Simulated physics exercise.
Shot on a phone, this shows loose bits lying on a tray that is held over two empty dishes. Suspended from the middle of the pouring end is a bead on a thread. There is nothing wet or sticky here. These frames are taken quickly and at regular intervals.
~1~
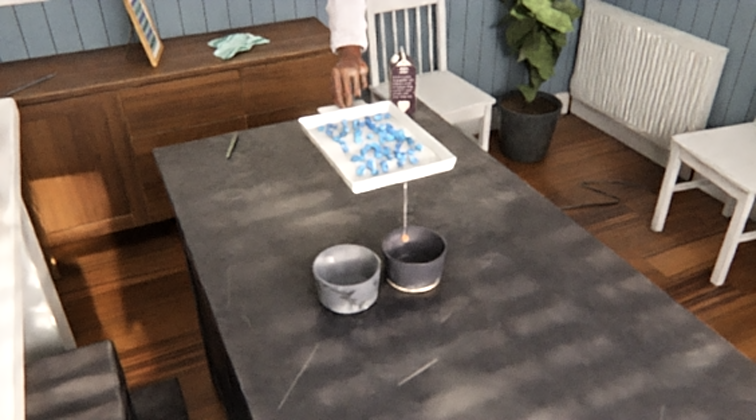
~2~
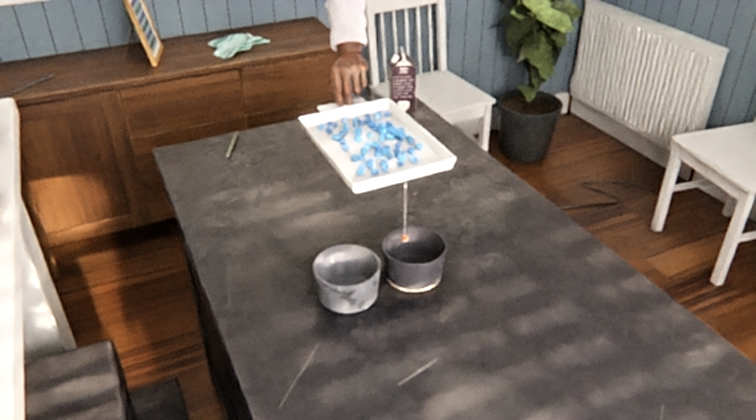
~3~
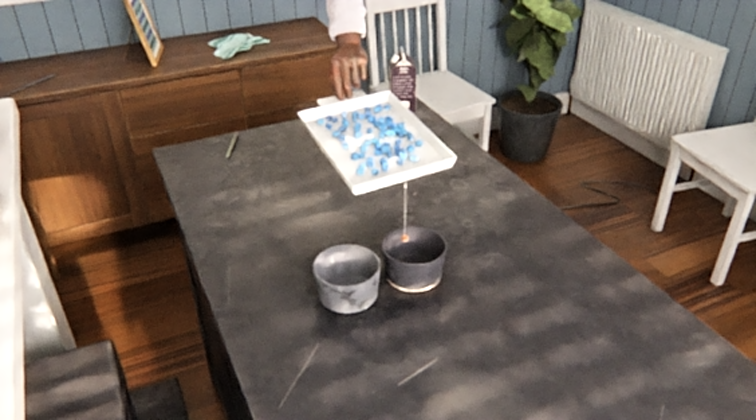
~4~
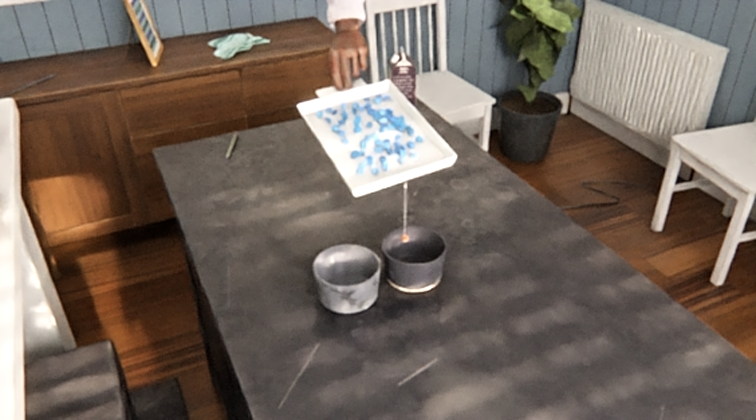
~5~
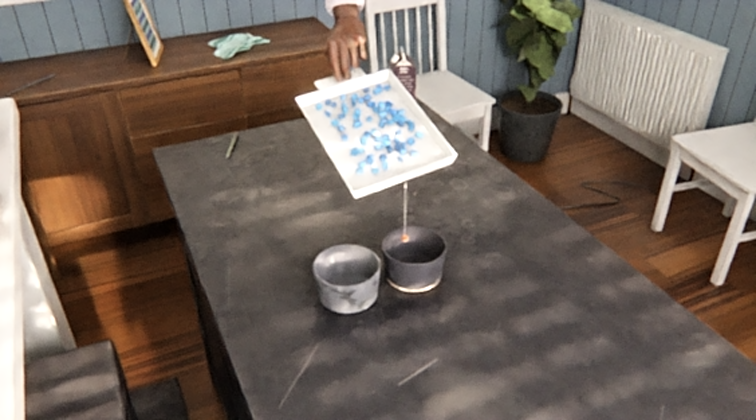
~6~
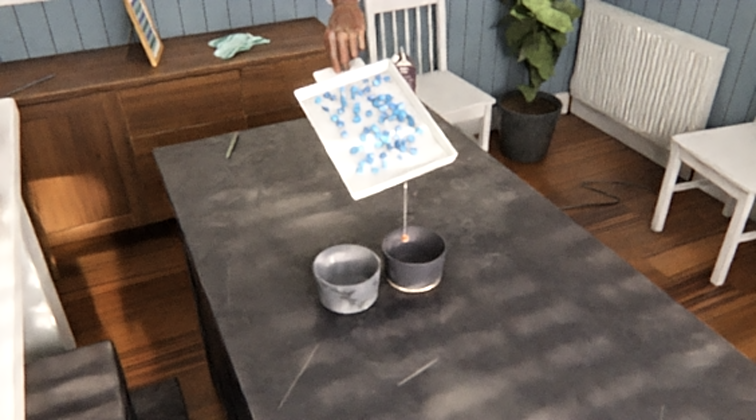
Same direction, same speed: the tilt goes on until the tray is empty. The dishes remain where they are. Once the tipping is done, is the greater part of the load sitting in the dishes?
Yes, the greater part is in the dishes.
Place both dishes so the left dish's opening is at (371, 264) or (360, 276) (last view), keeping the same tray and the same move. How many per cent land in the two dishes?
90, then 80 %.
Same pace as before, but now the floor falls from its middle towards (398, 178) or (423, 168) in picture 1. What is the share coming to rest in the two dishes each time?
40 % and 20 %.
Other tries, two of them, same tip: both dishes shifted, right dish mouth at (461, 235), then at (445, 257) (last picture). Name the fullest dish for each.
The one at left the first time, the one at left the second.
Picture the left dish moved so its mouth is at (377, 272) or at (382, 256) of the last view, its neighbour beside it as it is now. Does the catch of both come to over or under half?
Together the dishes get beyond half first, then beyond half.
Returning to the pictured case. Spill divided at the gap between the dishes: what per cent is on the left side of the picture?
I reckon around 60 per cent.
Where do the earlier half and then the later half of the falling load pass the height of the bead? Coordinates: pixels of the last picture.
The first part at (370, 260); the rest at (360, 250).
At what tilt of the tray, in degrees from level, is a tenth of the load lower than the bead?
At some 80 degrees.
Soon, tray tipped steeply; nearly all on the tray; a small part in the air.
A while on, tray tipped past a quarter turn; a small part on the tray; about half in the left dish; about a quarter outside both; about a quarter in the air.
Towards the end, tray tipped past a quarter turn; most in the left dish; about a quarter outside both.
Finally, tray tipped past a quarter turn; most in the left dish; none in the right dish; about a quarter outside both.
